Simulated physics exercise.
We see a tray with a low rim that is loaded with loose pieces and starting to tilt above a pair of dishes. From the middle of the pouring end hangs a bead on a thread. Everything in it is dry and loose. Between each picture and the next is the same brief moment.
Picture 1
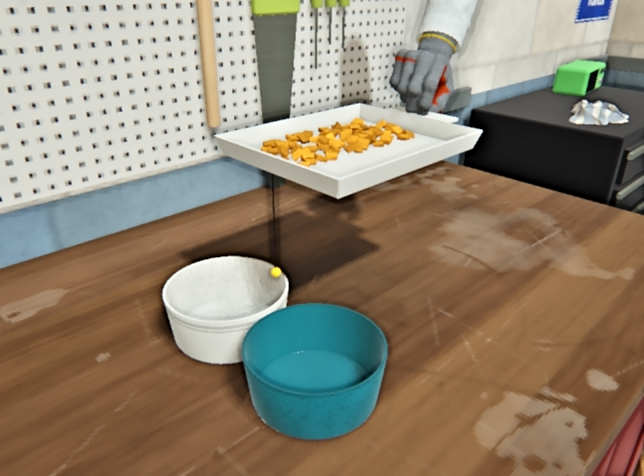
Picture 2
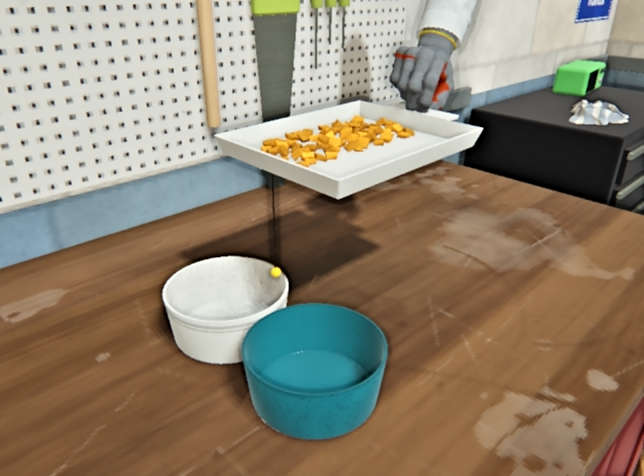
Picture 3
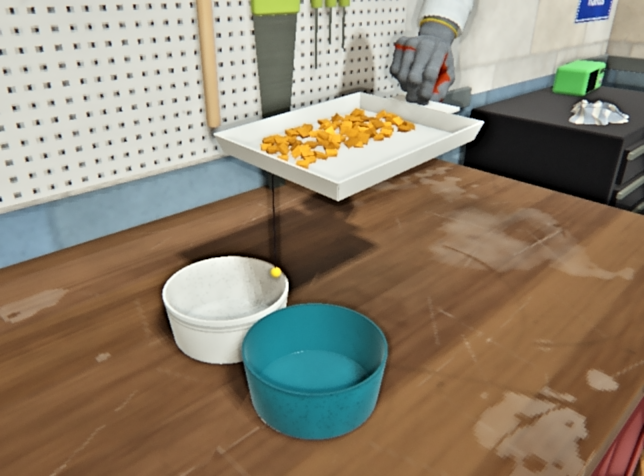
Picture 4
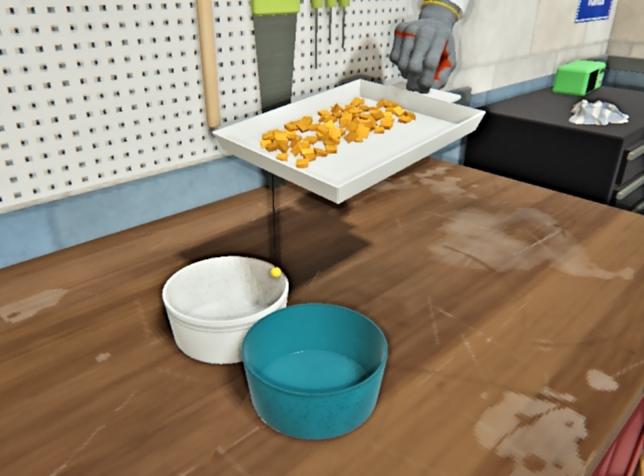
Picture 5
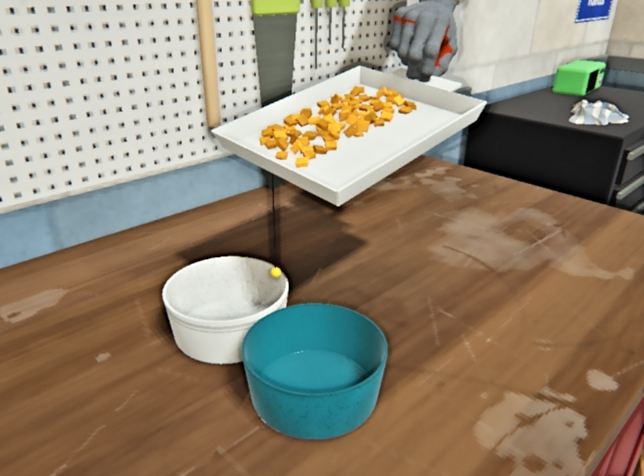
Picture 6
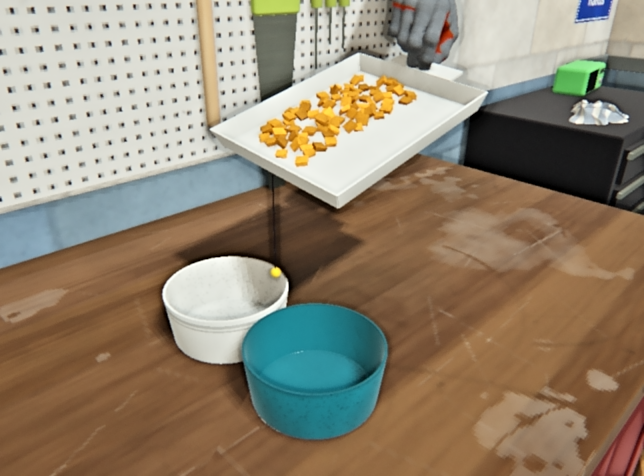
A gloved hand gradually tilts a white tray of small orange pieces above two dishes.
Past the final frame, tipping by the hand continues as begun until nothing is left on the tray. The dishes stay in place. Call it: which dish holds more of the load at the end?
The right one holds more.
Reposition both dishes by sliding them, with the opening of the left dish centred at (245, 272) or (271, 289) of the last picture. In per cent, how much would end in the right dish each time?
Close to 90 in a hundred first, close to 50 in a hundred second.
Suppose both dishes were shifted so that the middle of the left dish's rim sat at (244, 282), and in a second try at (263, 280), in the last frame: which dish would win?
For the first place, the dish on the right side; for the second, the dish on the right side.
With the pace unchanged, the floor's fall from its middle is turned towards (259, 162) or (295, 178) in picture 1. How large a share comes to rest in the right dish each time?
In turn, 0 percent and then 50 percent.
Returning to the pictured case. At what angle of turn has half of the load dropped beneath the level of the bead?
About 105°.
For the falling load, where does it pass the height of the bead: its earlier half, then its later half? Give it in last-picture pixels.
About (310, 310) to begin with, then about (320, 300).
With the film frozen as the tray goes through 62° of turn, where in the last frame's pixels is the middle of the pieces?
In the last view, the load is centred near (316, 175).
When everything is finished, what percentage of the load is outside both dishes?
I'd put it close to 0 per cent.
Soon after the last picture, tray tipped steeply; nearly all on the tray; a stray few in the air.
A little later, tray tipped past a quarter turn; about a third on the tray; about a third in the right dish; a stray few in the left dish; about a quarter in the air.
Later still, tray tipped past a quarter turn; nearly all in the right dish; a small part in the left dish; a stray few outside both; a stray few in the air.
At rest, tray tipped past a quarter turn; nearly all in the right dish; a small part in the left dish; a stray few outside both; a stray few in the air.
